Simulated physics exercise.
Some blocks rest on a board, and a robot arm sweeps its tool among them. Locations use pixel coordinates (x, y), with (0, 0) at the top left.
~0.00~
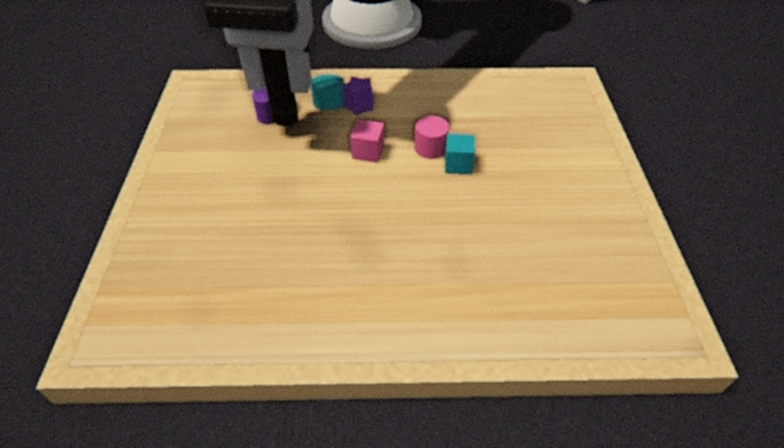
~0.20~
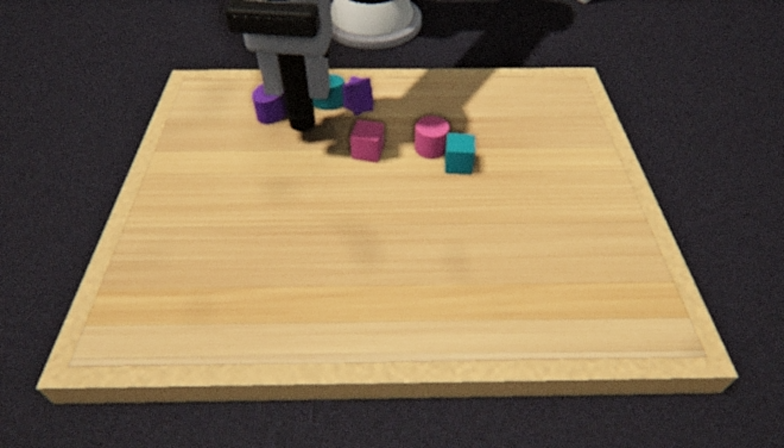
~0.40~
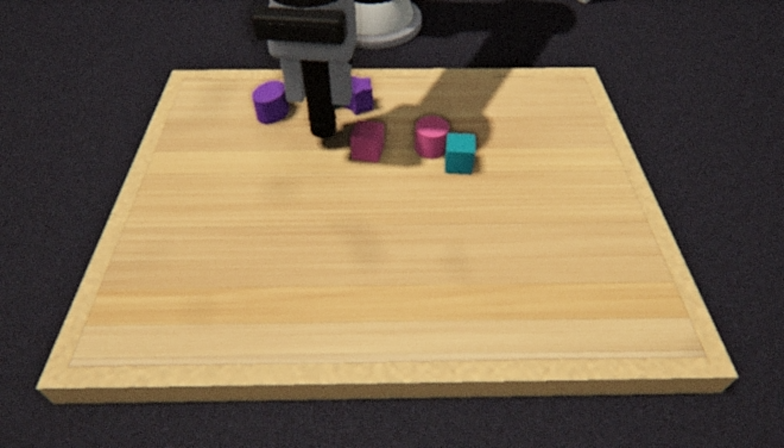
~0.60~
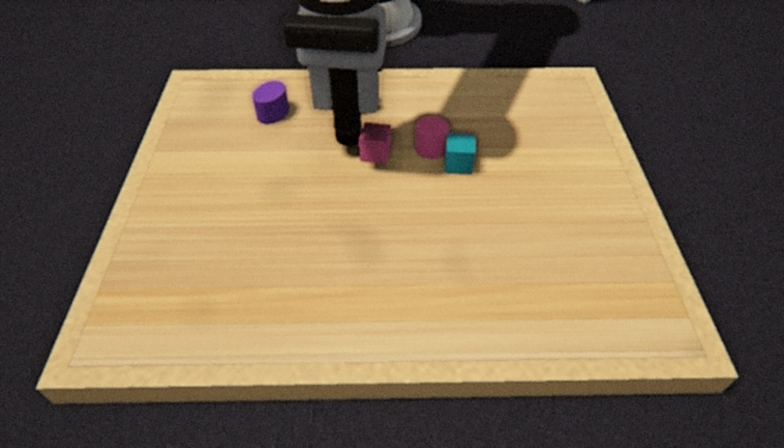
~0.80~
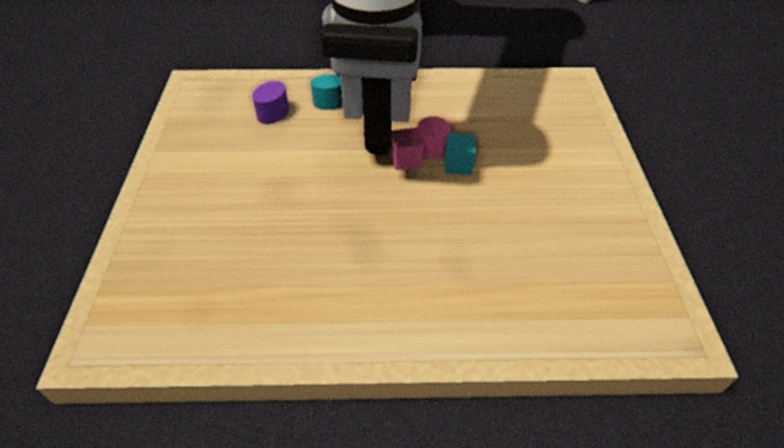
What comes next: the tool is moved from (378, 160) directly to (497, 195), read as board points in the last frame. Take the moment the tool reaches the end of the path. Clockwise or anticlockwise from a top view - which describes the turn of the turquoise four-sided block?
The block spins clockwise.
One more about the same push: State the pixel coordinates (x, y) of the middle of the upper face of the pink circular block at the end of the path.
Answer: (454, 118).
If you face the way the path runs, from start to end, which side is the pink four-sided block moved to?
That block drifts left.
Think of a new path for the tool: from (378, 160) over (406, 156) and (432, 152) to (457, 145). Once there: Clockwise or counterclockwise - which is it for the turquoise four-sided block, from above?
Turns clockwise.
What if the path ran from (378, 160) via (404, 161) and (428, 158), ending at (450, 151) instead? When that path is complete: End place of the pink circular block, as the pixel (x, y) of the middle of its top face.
Located at (490, 104).
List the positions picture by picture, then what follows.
The first picture shows tip of the tool (286, 119), middles of tops, pink four-sided block (367, 130), pink circular block (433, 126), turquoise four-sided block (461, 142).
The second picture shows tool (303, 125), nothing pushed.
The third picture shows tool (324, 131), nothing pushed.
The fourth picture shows tool (349, 139), pink four-sided block (375, 131).
The fifth picture shows tool (378, 148), pink four-sided block (407, 137), pink circular block (434, 126), turquoise four-sided block (461, 142).
On the path given first. One third of the way, tool (419, 159); pink four-sided block (438, 135), turned 45° anticlockwise; pink circular block (453, 119); turquoise four-sided block (467, 142), turned 20° clockwise.
Two thirds of the way, tool (458, 171); pink four-sided block (440, 135), turned 50° anticlockwise; pink circular block (454, 118); turquoise four-sided block (467, 142), turned 20° clockwise.
At the end, tool (499, 183); pink four-sided block (440, 135), turned 50° anticlockwise; pink circular block (454, 118); turquoise four-sided block (467, 142), turned 20° clockwise.
